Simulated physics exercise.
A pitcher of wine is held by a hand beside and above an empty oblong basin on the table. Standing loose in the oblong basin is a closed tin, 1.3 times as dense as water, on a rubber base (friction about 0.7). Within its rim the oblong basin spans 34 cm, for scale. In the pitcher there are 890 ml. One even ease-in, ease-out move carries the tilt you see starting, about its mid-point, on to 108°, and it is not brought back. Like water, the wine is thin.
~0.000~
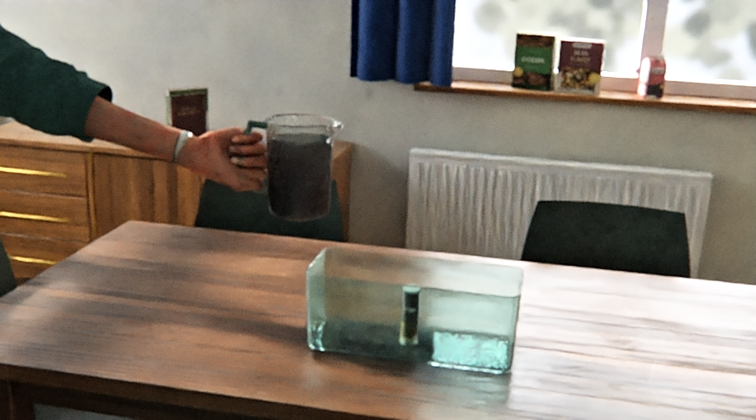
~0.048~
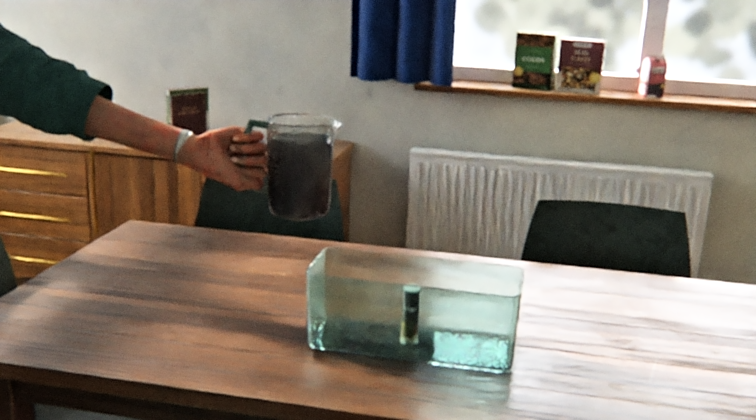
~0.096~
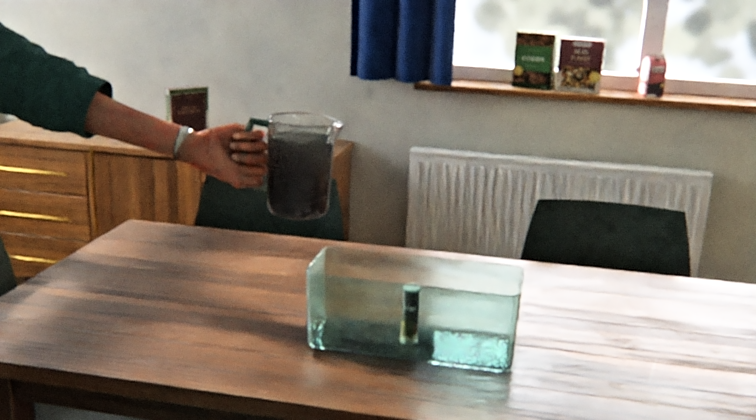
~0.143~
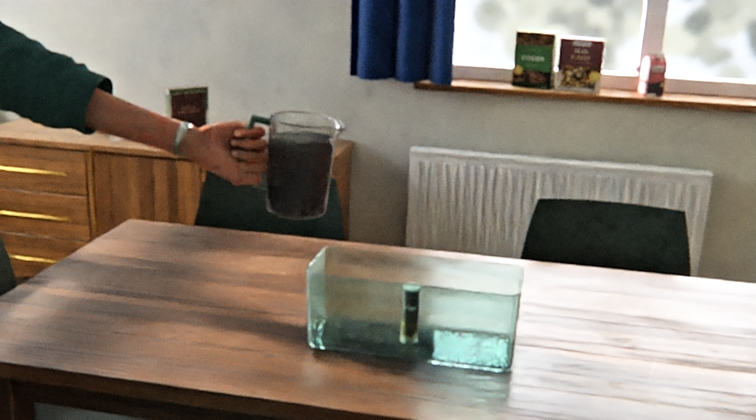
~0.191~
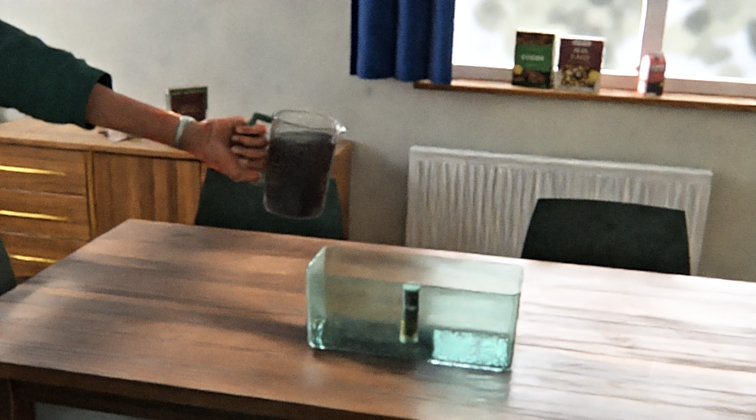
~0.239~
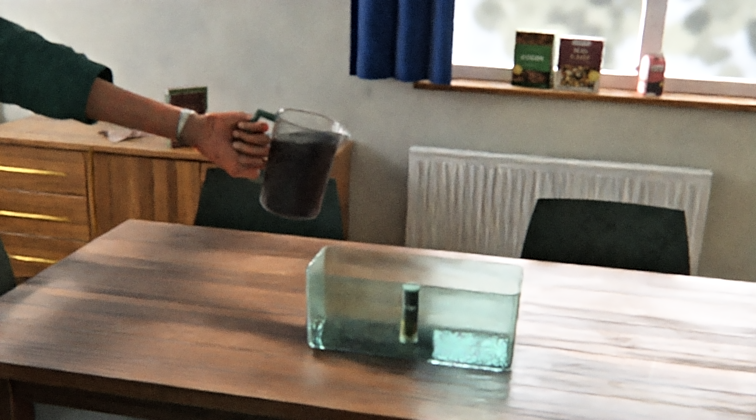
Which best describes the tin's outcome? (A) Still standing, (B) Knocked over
B, knocked over.
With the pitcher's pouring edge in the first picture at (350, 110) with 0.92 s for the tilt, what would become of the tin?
It tumbles.
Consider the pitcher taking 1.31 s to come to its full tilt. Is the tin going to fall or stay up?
Result: Tin tipped over.
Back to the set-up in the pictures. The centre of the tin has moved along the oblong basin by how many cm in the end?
The tin's middle ends up about 9.5 cm along the basin.
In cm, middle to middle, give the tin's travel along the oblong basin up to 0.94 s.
Some 4 cm.
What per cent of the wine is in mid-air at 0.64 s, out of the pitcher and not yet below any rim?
Around 12 in a hundred.
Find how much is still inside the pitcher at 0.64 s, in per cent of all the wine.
Some 88 % of it is still there.
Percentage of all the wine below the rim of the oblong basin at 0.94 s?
About 40 per cent.
Then, 0.64 s in, the tilt is 70° and 87 per cent is still to pour; the tin stands where it began.
Then, 0.94 s in, the tilt is 103° and 37 per cent is still to pour; the tin leans 43°.
Then, 1.25 s in, the tilt is 108° and 3 per cent is still to pour; the tin lies on its side.
Then, 1.58 s in, the tilt is 108° and 0 per cent is still to pour; the tin lies on its side.
Finally, the tin lies on its side.
